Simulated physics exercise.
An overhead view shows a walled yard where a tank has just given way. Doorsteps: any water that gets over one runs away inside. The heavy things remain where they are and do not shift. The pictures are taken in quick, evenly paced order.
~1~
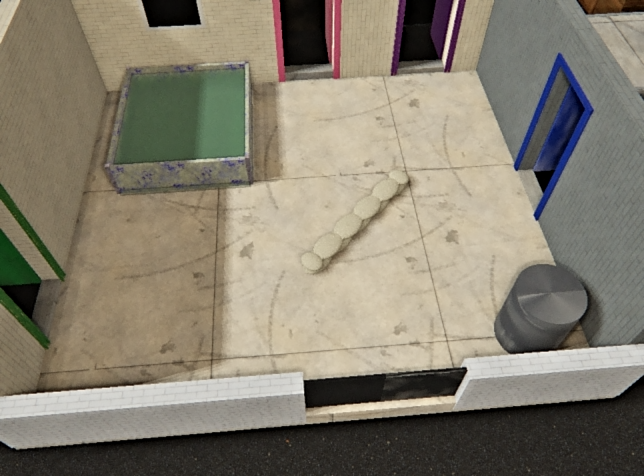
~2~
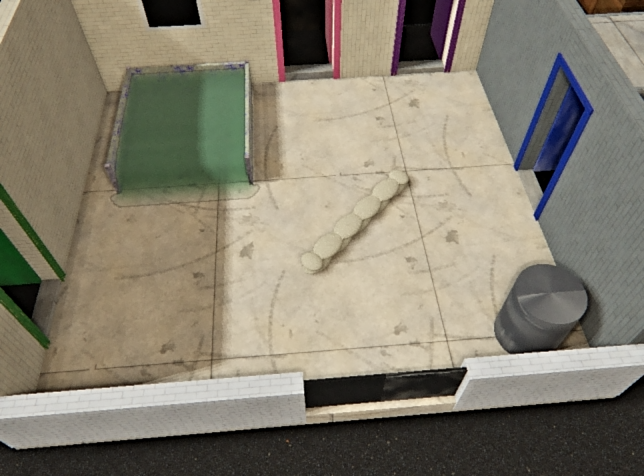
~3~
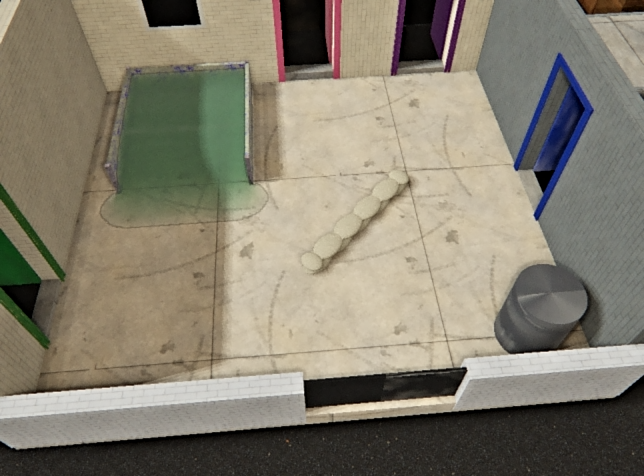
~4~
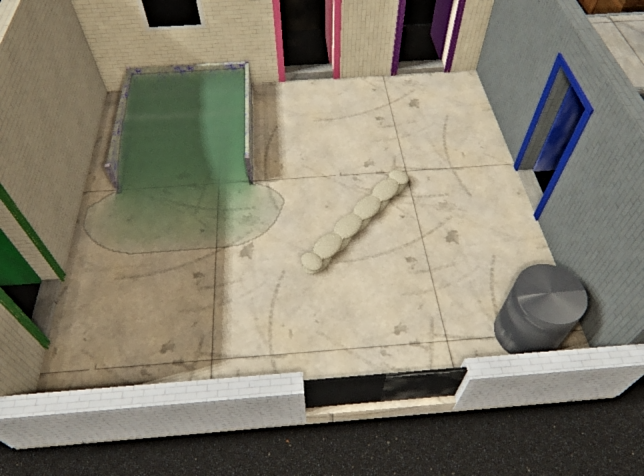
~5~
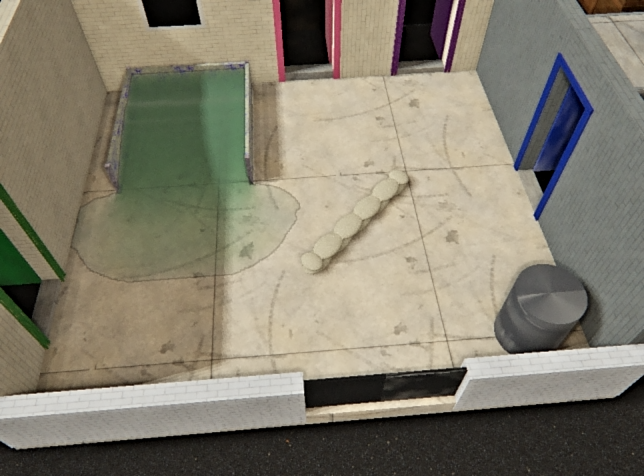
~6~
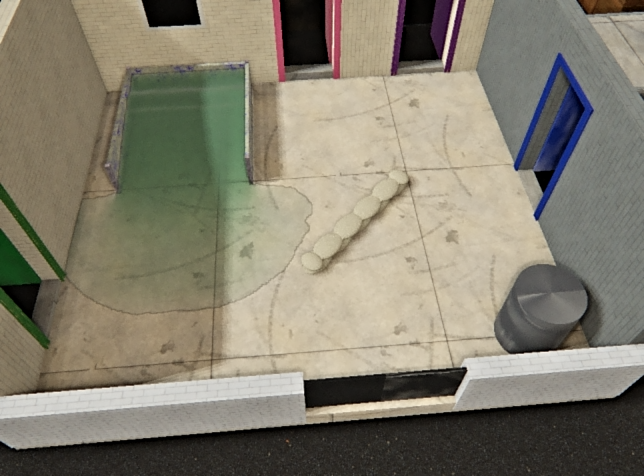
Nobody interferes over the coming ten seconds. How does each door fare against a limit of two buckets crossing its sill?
Result: The pink door will be at or under the cap, the purple door will be at or under the cap, the green door will be over the cap, the blue door will be over the cap.
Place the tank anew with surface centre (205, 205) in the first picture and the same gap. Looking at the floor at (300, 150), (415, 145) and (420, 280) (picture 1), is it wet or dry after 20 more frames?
Points in order: Not reached; not reached; inundated.
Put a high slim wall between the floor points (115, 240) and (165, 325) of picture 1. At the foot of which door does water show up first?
My answer is the green door.
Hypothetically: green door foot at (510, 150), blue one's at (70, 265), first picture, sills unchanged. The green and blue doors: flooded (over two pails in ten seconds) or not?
Looking at both, the green one stays unflooded and the blue one gets flooded.
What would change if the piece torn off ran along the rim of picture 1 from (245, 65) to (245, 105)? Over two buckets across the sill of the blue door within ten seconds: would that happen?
Well, the blue door crosses the line here.
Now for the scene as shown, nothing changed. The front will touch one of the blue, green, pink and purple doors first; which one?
I choose the green door.
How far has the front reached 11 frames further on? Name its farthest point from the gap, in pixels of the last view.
Point: (394, 388) in the last picture's pixels.
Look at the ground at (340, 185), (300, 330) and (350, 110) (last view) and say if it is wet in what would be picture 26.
Result, in that order: Wetted / wetted / not wetted.
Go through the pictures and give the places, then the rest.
The open tank at (184, 114) is whole and still, in the first picture.
Water pours out at (183, 178) and has run to (253, 190), in the second picture.
The front is at (261, 201), out from the gap at (184, 180), in the third picture.
The front is at (93, 225), out from the gap at (184, 181), in the fourth picture.
The front is at (73, 239), out from the gap at (184, 181), in the fifth picture.
The front is at (241, 293), out from the gap at (184, 181), in the sixth picture.
A moment on, water covers 30 % of the floor; the pink door not reached, the purple door not reached, the green door wet at the sill, nothing in, the blue door not reached.
Next, water covers 35 % of the floor; the pink door not reached, the purple door not reached, the green door wet at the sill, nothing in, the blue door not reached.
Then, water covers 45 % of the floor; the pink door not reached, the purple door not reached, the green door under two buckets in, the blue door not reached.
Later, water covers 65 % of the floor; the pink door not reached, the purple door not reached, the green door over two buckets in, the blue door under two buckets in.
In the end, water covers 95 % of the floor; the pink door wet at the sill, nothing in, the purple door under two buckets in, the green door over two buckets in, the blue door over two buckets in.
